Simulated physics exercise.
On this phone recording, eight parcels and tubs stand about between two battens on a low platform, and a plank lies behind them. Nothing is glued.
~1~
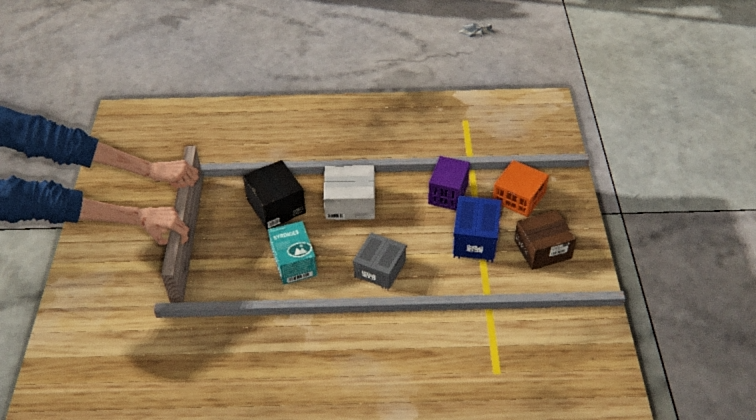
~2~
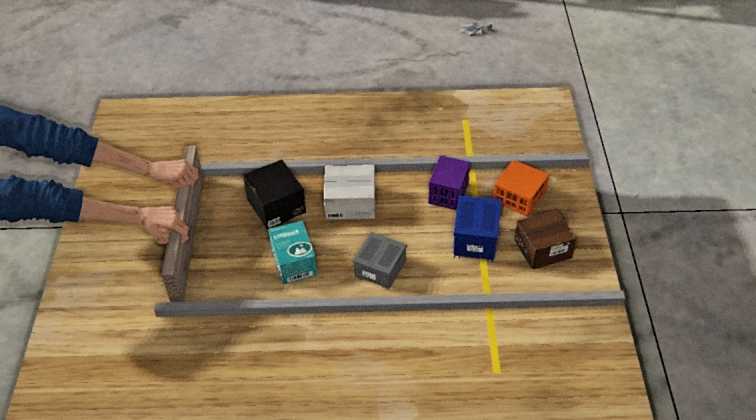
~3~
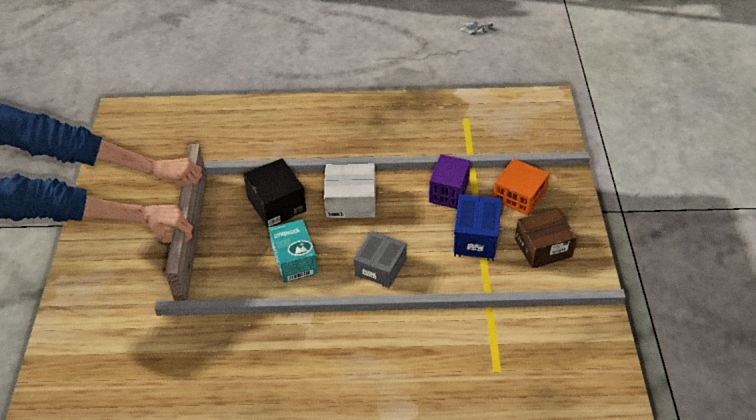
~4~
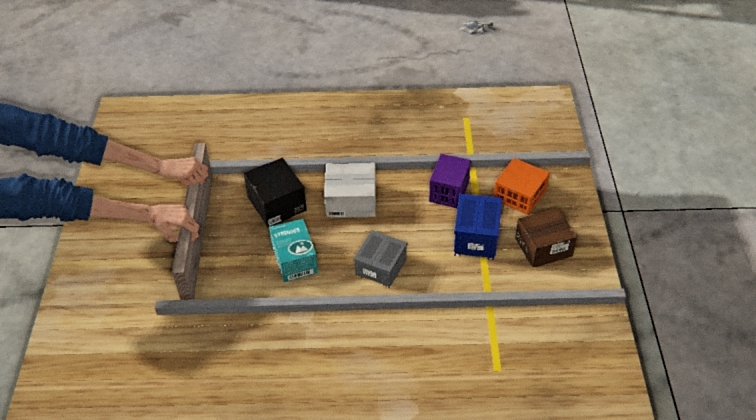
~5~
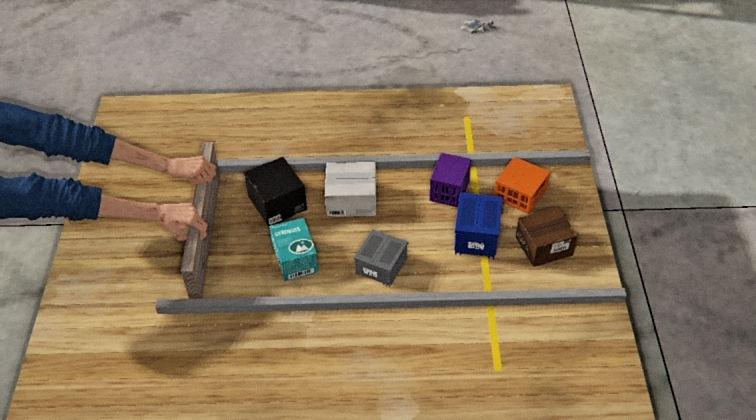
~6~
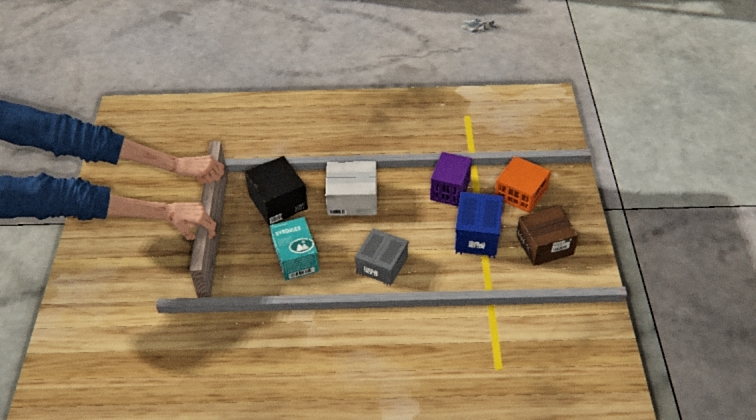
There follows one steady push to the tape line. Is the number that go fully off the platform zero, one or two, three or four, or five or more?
The ones that plunge will number one or two.
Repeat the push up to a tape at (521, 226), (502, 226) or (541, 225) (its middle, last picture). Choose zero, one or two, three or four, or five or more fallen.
Taking them in turn, 3 or 4; three or four; five or over.
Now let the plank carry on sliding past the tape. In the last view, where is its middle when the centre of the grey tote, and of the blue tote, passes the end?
The middle is at (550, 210) when it's the grey tote, and at (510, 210) when it's the blue tote.
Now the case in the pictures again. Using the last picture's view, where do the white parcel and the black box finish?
White parcel at about (546, 182), black box at about (501, 190).
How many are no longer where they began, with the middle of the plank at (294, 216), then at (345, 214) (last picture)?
I count 3 first and 5 after.
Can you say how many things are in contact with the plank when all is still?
Number: 2.
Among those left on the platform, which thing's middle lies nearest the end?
It's the purple crate.
Early on, none off yet; brown parcel at rest near (547, 236); orange crate at rest near (522, 184); blue tote at rest near (479, 225).
A while later, none off yet; brown parcel travelled about its own width near (577, 233); orange crate travelled about its own width near (575, 176); blue tote travelled about its own width near (526, 219).
Finally, the number that fall off is one or two; lost, orange crate and brown parcel.
